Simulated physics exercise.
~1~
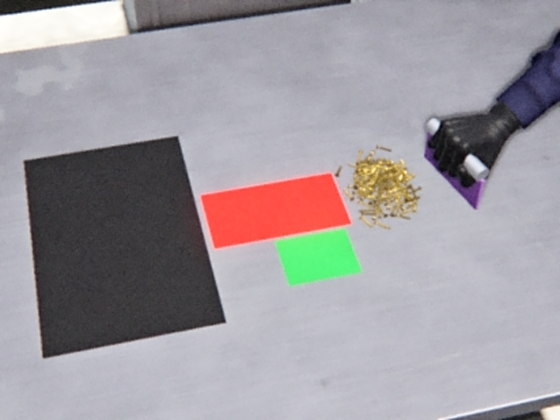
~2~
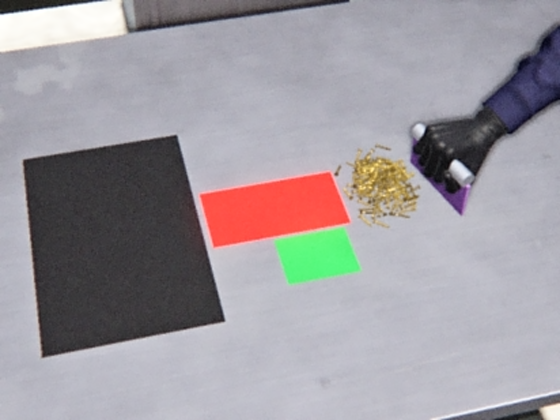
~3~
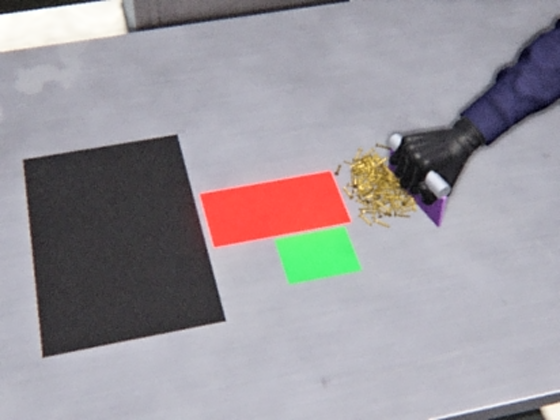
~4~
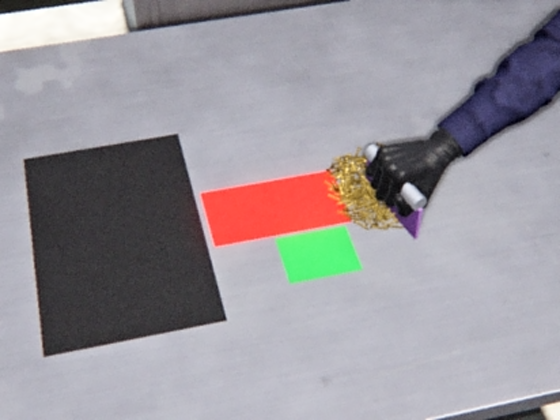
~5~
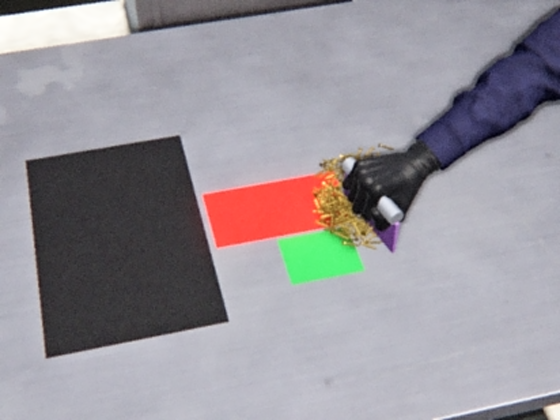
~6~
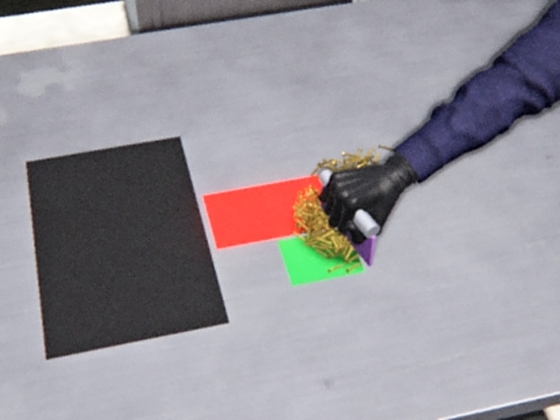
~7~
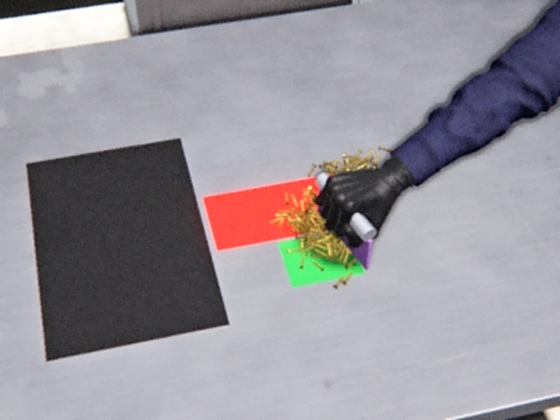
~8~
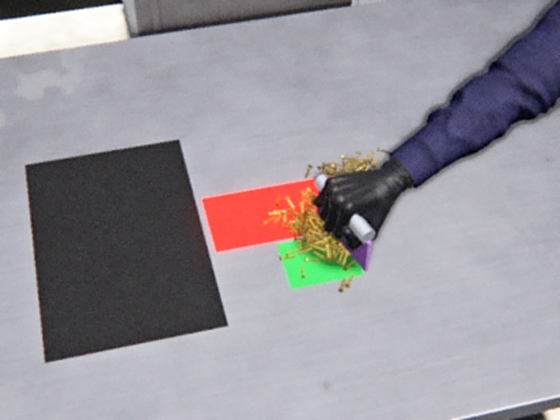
A black-gloved hand in a dark blue sleeve grips a purple-bladed scraper at the right of a grey tabletop, seen from above at a slight tilt. To its left lie a loose pile of small brass-coloured screws, a red mat with a smaller green one below it, and a large black mat. The hand slides the scraper left and slightly down into the pile, pushing the screws across the red and green mats. Then the scraper halts, and a few screws spread a little farther. They end scattered over both mats and the bare table, with the black mat empty.
